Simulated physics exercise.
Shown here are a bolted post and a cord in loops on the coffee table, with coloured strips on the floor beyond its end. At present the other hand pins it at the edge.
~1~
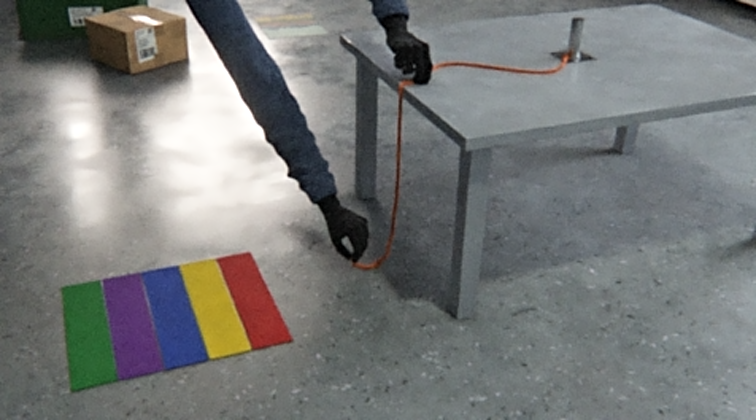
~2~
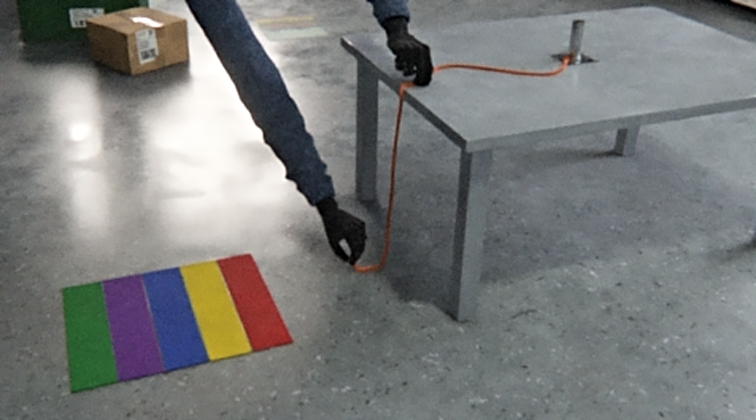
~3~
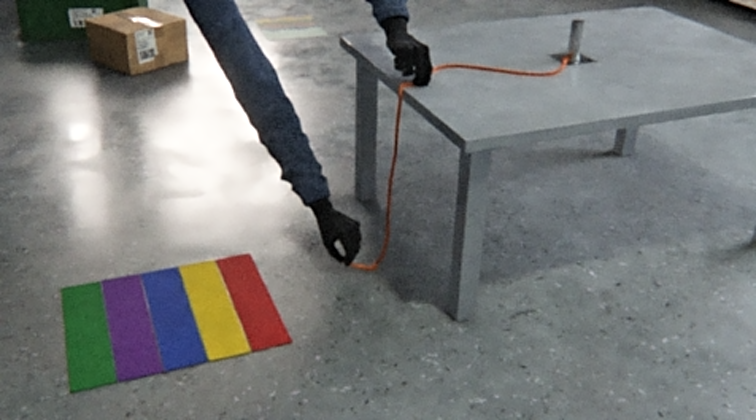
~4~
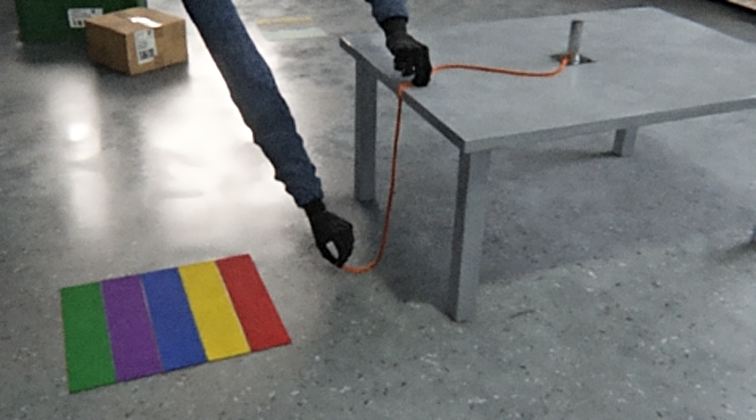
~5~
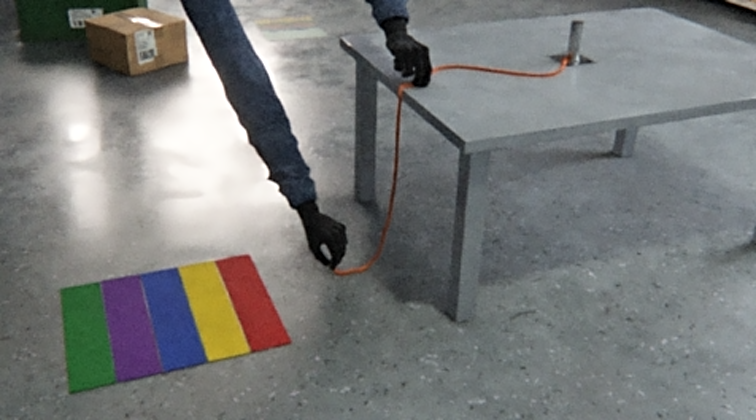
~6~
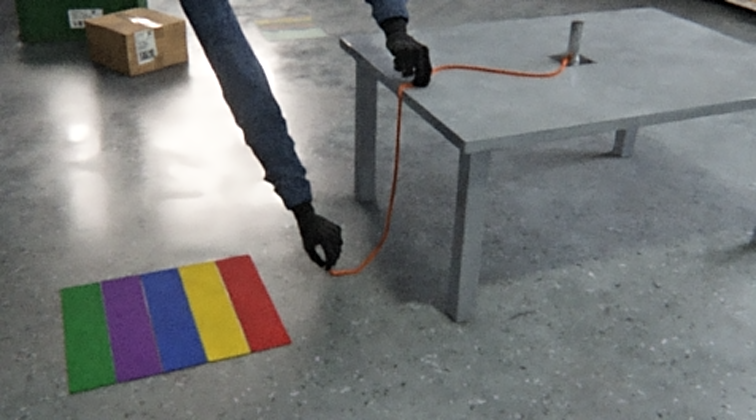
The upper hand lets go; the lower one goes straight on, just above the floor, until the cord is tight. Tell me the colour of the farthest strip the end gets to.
The farthest it gets is blue.
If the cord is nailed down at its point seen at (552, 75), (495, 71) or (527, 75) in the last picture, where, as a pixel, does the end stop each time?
Those spots come out as (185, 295), (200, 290) and (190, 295).
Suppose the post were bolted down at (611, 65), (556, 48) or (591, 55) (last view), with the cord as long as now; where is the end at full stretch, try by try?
Try by try: (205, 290), (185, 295) and (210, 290).
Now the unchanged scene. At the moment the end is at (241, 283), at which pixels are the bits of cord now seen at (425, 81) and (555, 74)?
First mark (394, 102), second mark (524, 65).
Soon after, end near (241, 283); over red.
After that, end near (193, 292); over yellow.
At the stop, end near (165, 298); over blue. It gets as far as the blue strip.
